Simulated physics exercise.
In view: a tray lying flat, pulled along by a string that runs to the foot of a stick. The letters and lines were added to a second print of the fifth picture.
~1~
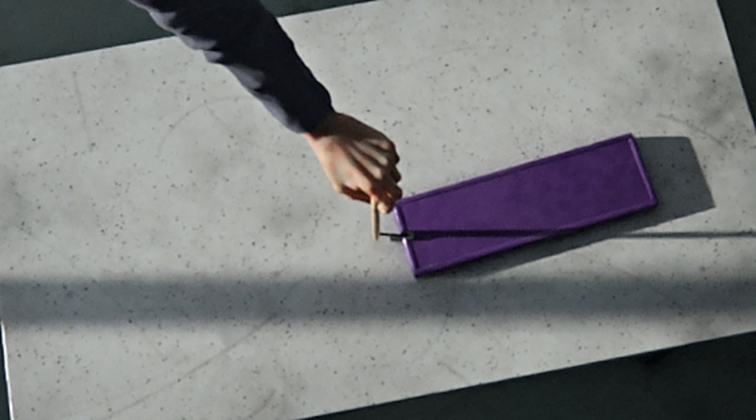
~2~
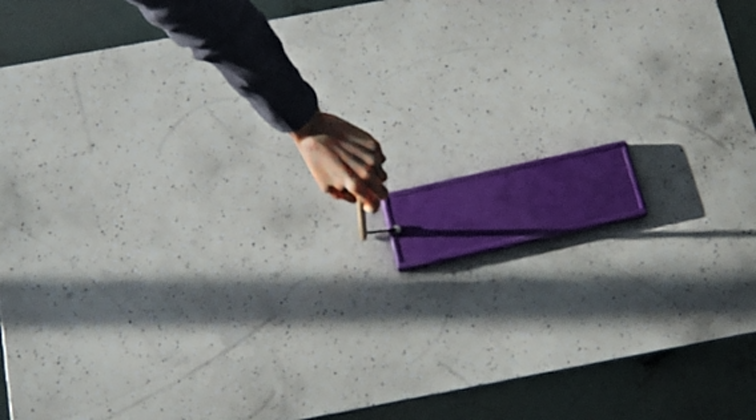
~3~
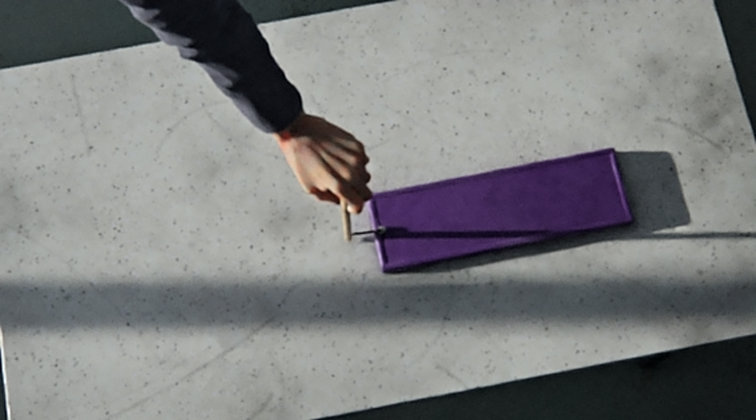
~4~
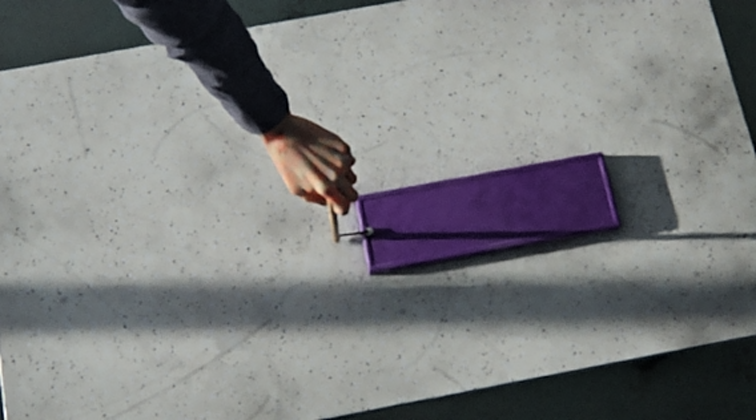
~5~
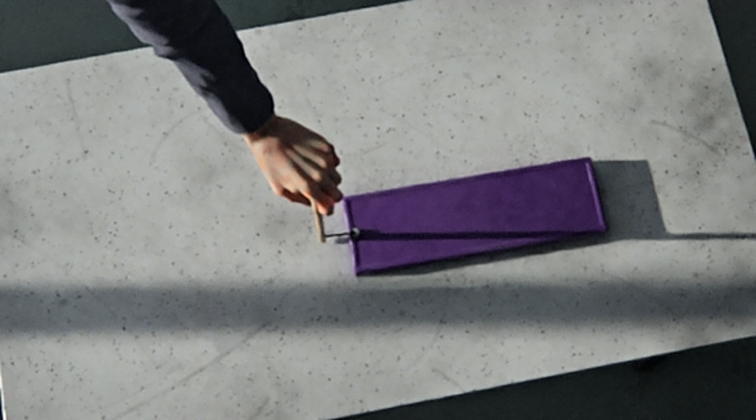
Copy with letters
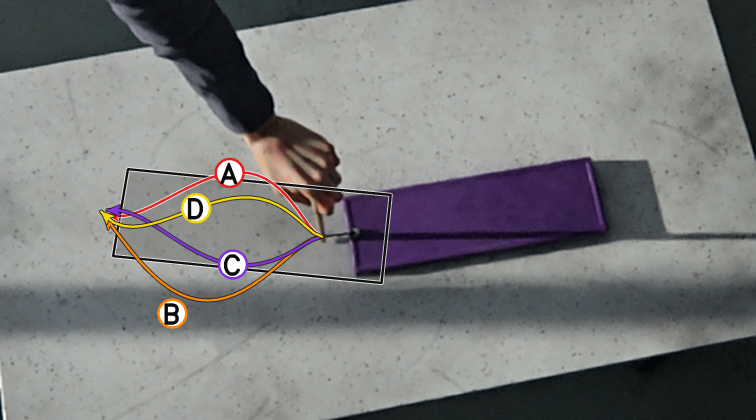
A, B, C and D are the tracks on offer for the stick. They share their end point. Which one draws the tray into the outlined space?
Line C does it.
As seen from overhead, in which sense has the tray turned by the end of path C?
On that path, clockwise.
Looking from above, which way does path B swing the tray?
It turns clockwise.
On the marked copy, A from (322, 237) via (220, 175) to (107, 214); B from (322, 237) via (208, 301) to (105, 216); C from (322, 237) via (215, 260) to (107, 210); D from (322, 237) via (214, 202) to (101, 211); the outline at (253, 225).
Taking C. A third of the way, foot of the stick (243, 266), middle of the tray (395, 232).
Two thirds of the way, foot of the stick (167, 234), middle of the tray (322, 234).
When it is over, foot of the stick (102, 212), middle of the tray (255, 226); it lies in the outline.
As for the rest, A leaves its middle at (256, 204); B leaves its middle at (251, 243); D leaves its middle at (255, 214).
